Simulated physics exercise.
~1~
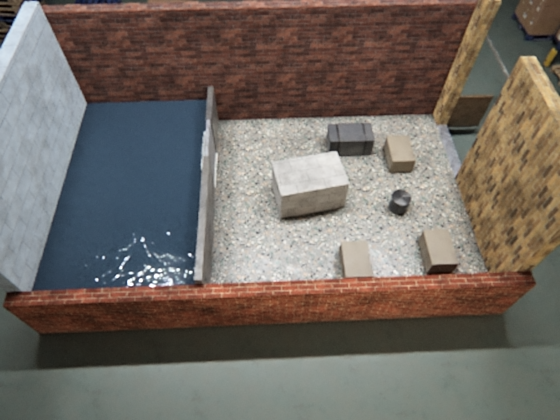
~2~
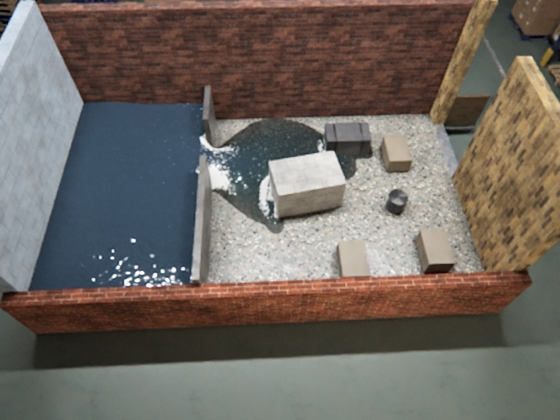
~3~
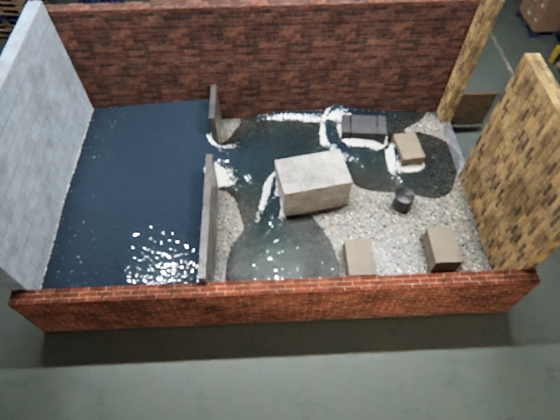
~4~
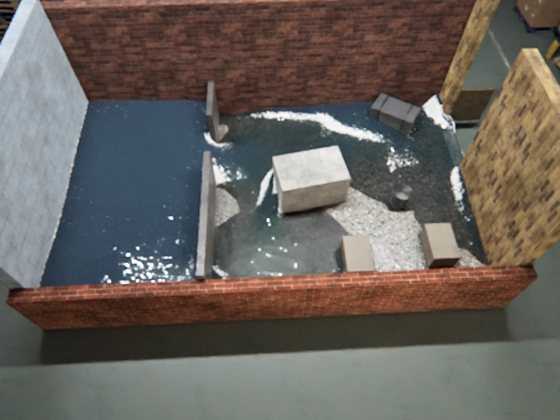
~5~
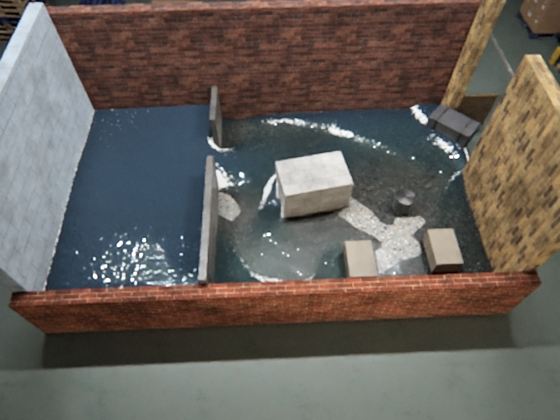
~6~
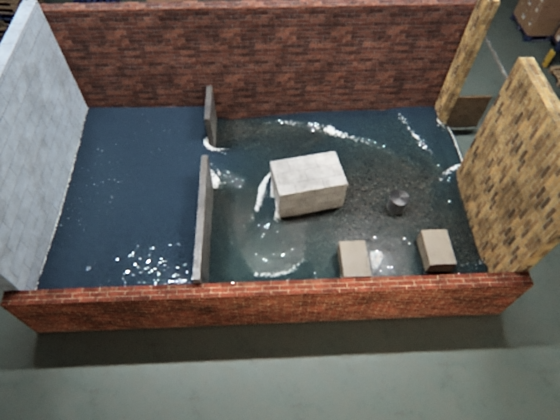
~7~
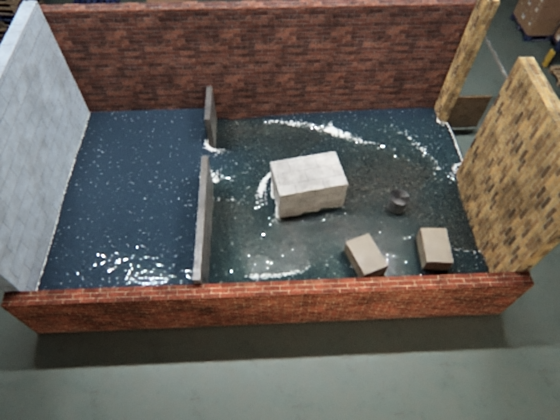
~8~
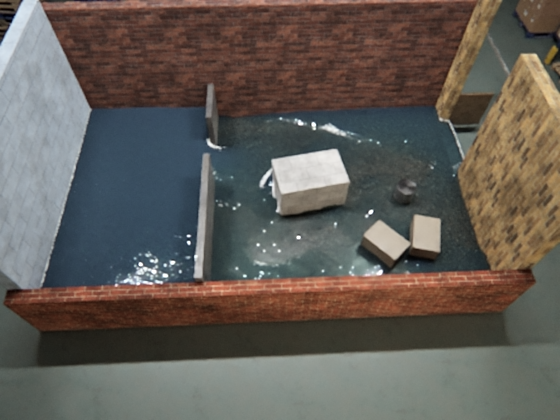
A brick-walled basin, seen from above, holds dark blue water on the left behind a thin grey partition, with pale gravel on the right. A large grey block sits mid-gravel, with a dark grey trunk and tan box behind it, a small dark pail to its right, and two tan boxes near the front wall. An opening appears in the partition and foaming water spreads around the block. The back tan box and then the dark trunk are carried right and vanish by the far opening. Water covers the gravel, and finally the front boxes shift together while the pail barely moves.
